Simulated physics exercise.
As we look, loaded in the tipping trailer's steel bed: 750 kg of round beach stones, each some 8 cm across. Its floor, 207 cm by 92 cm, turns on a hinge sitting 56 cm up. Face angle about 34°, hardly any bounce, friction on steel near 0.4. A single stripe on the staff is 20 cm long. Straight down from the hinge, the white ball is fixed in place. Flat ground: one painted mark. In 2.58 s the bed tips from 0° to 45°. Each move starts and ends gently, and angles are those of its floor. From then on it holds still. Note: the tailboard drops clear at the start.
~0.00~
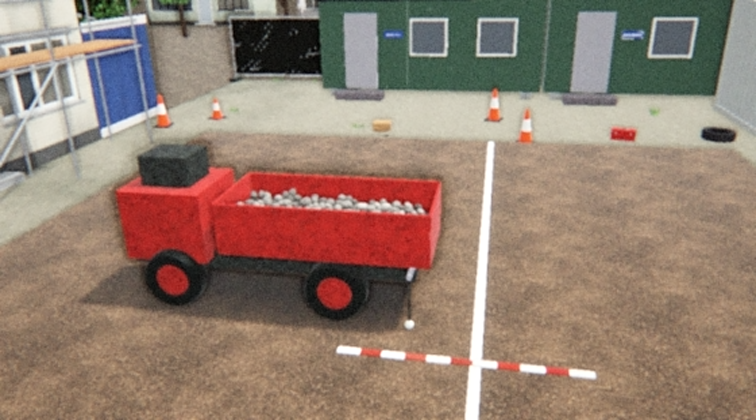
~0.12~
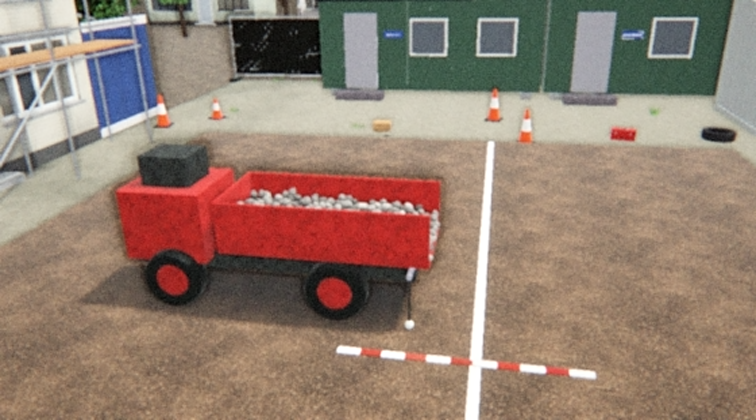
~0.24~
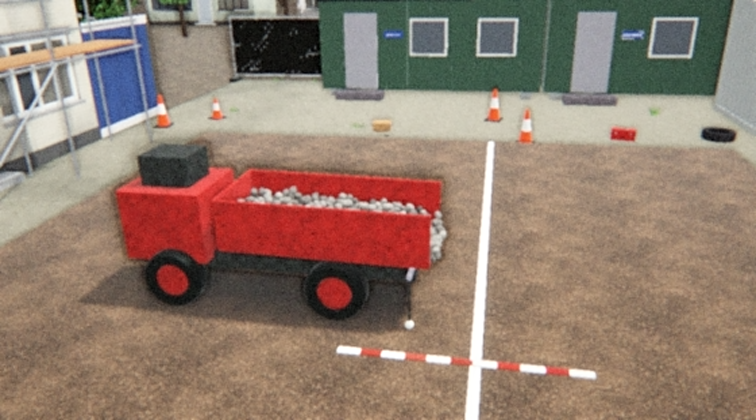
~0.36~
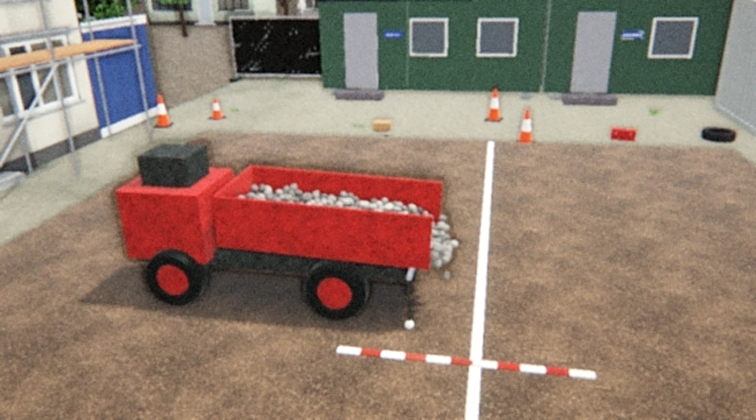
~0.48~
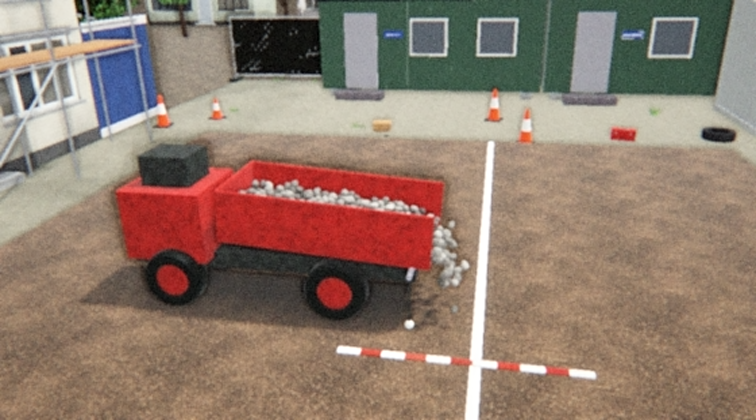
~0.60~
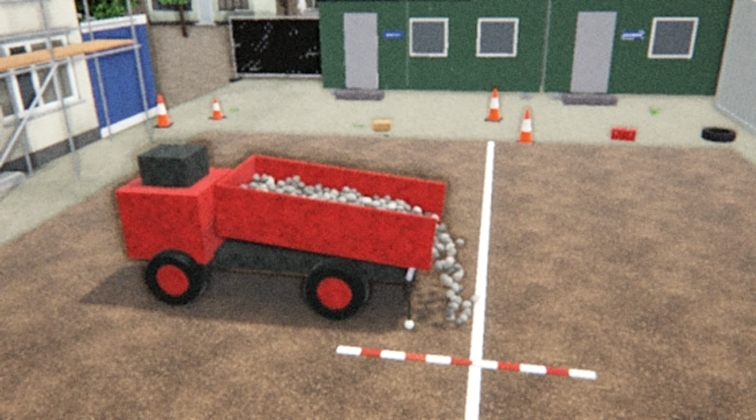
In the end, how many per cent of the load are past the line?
Roughly 70 per cent ends up past the line.
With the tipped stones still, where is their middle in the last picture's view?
Their middle ends up near (507, 302).
After 1.9 s the floor is at 38°; 57 % in the bed, 28 % short of the line, 14 % past the line; the foremost stones are at (536, 302).
After 2.7 s the floor is at 45°; 3 % in the bed, 37 % short of the line, 61 % past the line; the foremost stones are at (611, 311).
After 3.0 s the floor is at 45°; 0 % in the bed, 30 % short of the line, 70 % past the line; the foremost stones are at (635, 310).
After 5.7 s the floor is at 45°; 0 % in the bed, 30 % short of the line, 70 % past the line; the foremost stones are at (644, 306).
